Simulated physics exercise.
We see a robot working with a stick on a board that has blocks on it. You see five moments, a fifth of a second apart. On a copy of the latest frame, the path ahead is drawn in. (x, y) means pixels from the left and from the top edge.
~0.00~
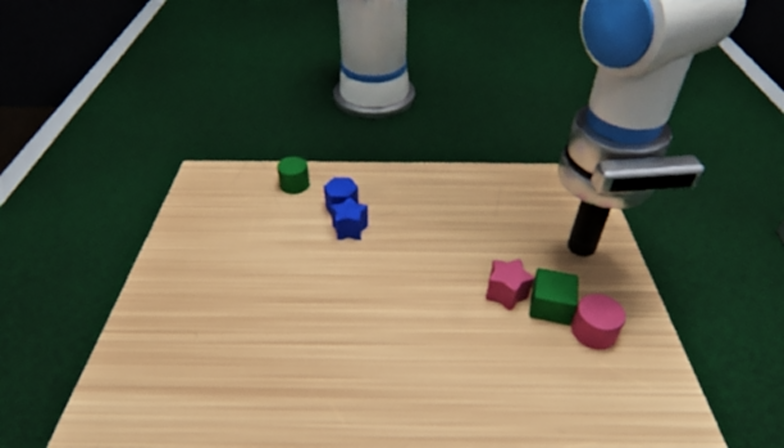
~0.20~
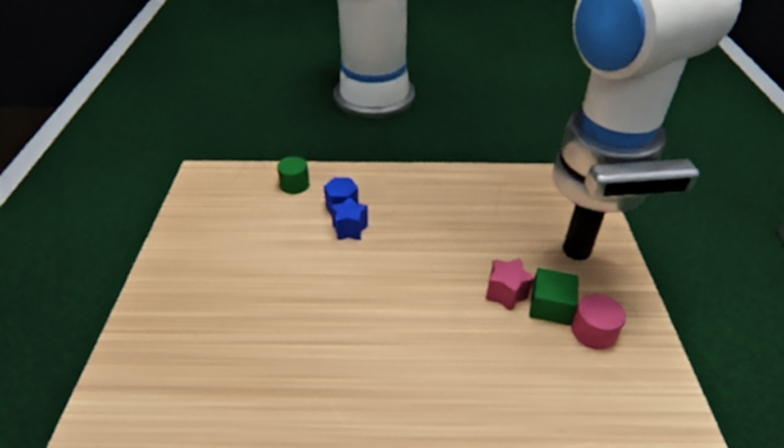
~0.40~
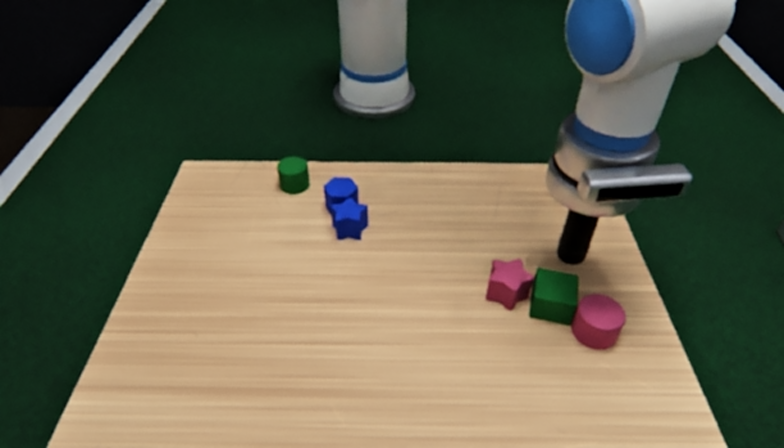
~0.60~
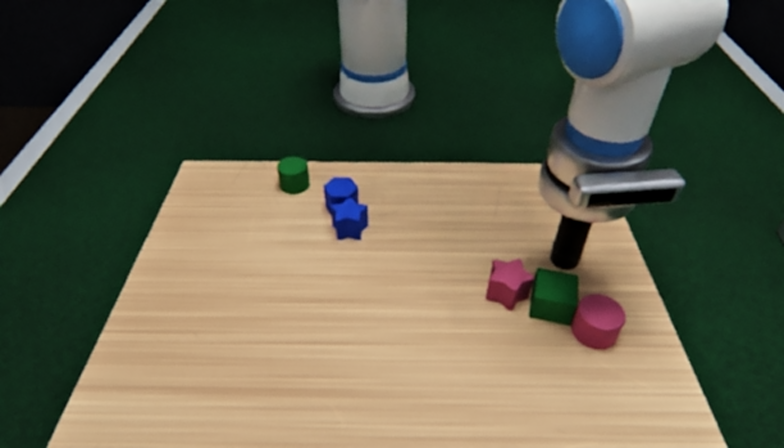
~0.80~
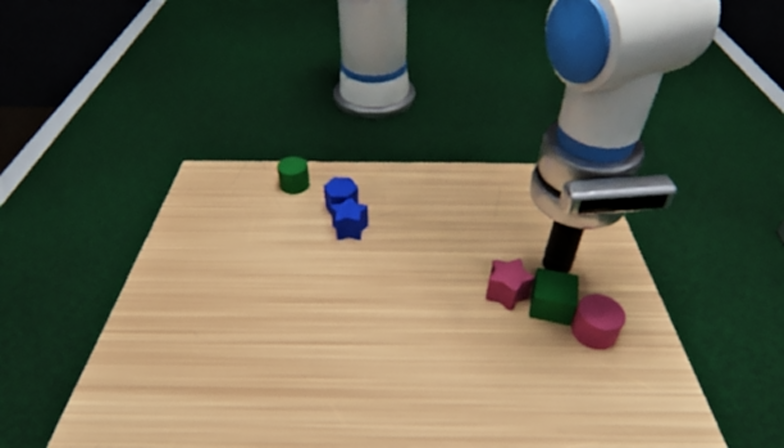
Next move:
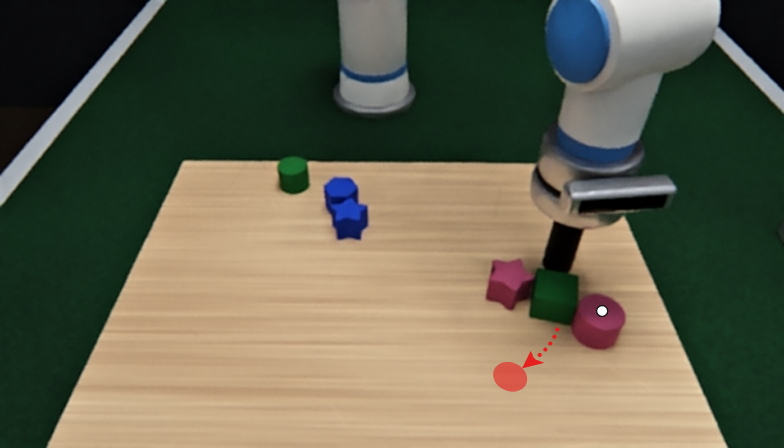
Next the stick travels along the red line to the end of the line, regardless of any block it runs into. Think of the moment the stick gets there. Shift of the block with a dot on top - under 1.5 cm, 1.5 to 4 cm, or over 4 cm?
It is going to finish within 1.5 cm of where it is now.
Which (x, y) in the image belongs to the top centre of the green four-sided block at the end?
It should be at (502, 390) by then.
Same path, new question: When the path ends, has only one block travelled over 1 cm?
I believe so.
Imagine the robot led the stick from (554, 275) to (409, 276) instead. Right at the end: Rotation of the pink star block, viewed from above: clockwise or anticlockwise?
Looking down on the board, it turns counter-clockwise.
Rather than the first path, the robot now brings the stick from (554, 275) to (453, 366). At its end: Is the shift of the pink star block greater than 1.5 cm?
Answer: Yes.
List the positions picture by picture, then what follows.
In the first picture, stick tip at (581, 248); block tops, pink star block at (511, 273); green four-sided block at (557, 286); pink circular block at (602, 311).
In the second picture, stick at (576, 251); blocks unchanged.
In the third picture, stick at (571, 256); blocks unchanged.
In the fourth picture, stick at (564, 260); blocks unchanged.
In the fifth picture, stick at (557, 266); pink star block at (511, 273); green four-sided block at (557, 286); pink circular block at (602, 311).
Path on the board, from (554, 275) over (559, 312) and (546, 348) to (510, 376); the dot is on the pink circular block.
On the path given first. One third of the way, stick at (562, 304); green four-sided block at (552, 318), turned 15° clockwise.
Two thirds of the way, stick at (549, 340); green four-sided block at (533, 355), turned 25° clockwise; pink circular block at (606, 315).
At the end, stick at (513, 367); pink star block in place; green four-sided block at (502, 390); pink circular block at (606, 315).
